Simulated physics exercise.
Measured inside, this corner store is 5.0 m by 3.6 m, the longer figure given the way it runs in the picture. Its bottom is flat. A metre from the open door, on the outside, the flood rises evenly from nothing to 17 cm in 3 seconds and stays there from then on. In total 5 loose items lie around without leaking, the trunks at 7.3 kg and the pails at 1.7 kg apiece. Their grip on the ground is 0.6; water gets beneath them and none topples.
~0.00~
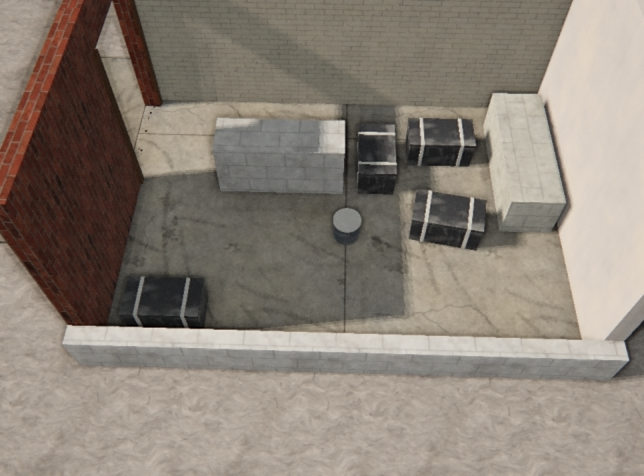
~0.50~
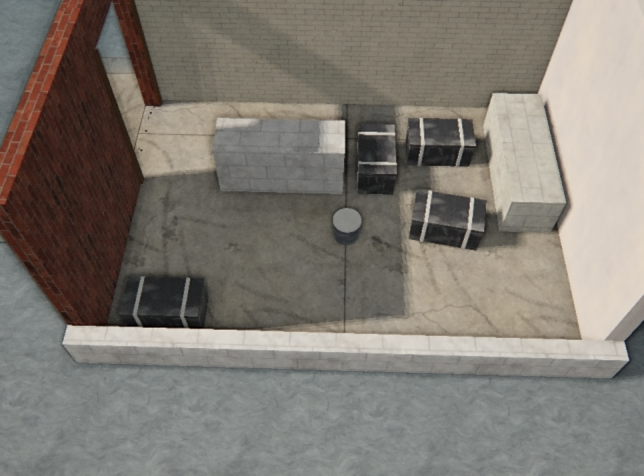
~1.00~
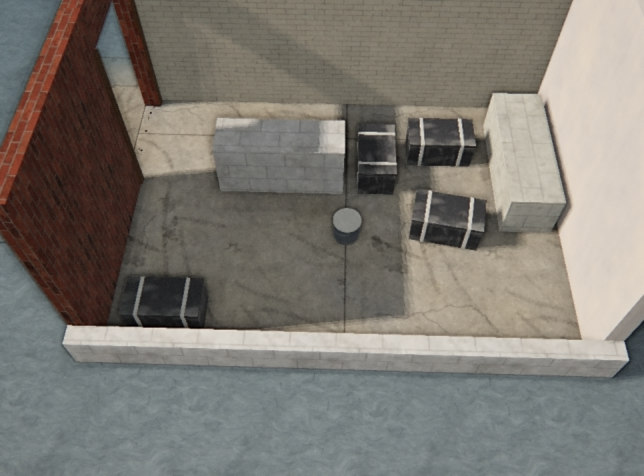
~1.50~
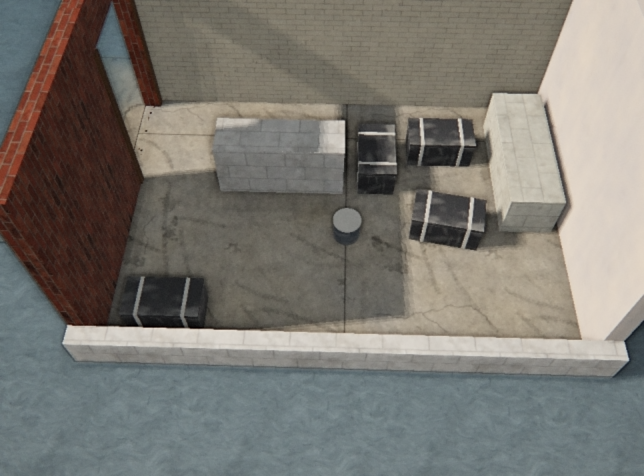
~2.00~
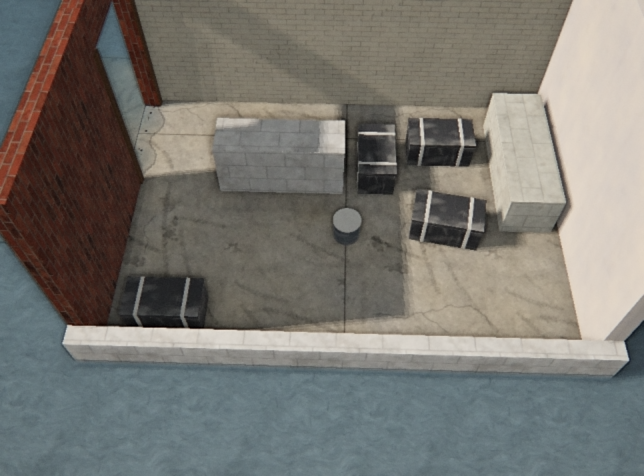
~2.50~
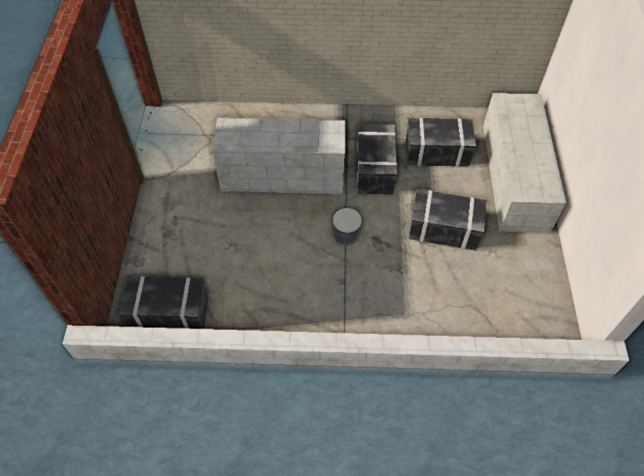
A roofless corner store with a red brick wall on the left, a grey wall behind and a pale wall on the right is seen from high above its low white front wall. Four black trunks with pale bands, a grey pail, a grey block stack and a whitish block sit inside. Blue-grey water covers the ground outside, then creeps through the left doorway, while everything inside and the camera stay still.
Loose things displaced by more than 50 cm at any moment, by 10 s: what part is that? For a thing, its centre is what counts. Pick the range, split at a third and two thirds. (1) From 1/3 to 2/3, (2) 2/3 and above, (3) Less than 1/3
From 1/3 to 2/3.
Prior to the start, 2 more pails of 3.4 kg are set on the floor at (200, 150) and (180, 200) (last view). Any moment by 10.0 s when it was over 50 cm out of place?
The first: Exceeds it. The second: Falls below it.
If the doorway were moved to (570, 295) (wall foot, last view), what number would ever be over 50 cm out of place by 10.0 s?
In that case 2 of them.
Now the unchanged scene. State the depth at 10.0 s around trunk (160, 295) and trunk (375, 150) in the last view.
Close to 5 and 3 centimetres.
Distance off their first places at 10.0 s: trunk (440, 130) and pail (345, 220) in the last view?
One is off by 200 cm, the other by 5 cm, in the order asked.
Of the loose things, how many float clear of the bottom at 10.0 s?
Total: 4.
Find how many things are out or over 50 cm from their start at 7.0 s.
The number I get is 1.
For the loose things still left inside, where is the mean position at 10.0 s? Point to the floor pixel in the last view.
Around (352, 270).
After 3.5 s 0 of 5 are over 50 cm from their spots; 0 afloat.
After 4.5 s 0 of 5 are over 50 cm from their spots; 0 afloat.
After 7.0 s 1 of 5 are over 50 cm from their spots; 2 afloat.
After 10.0 s 3 of 5 are over 50 cm from their spots, and 3 have been at some point; 4 afloat.
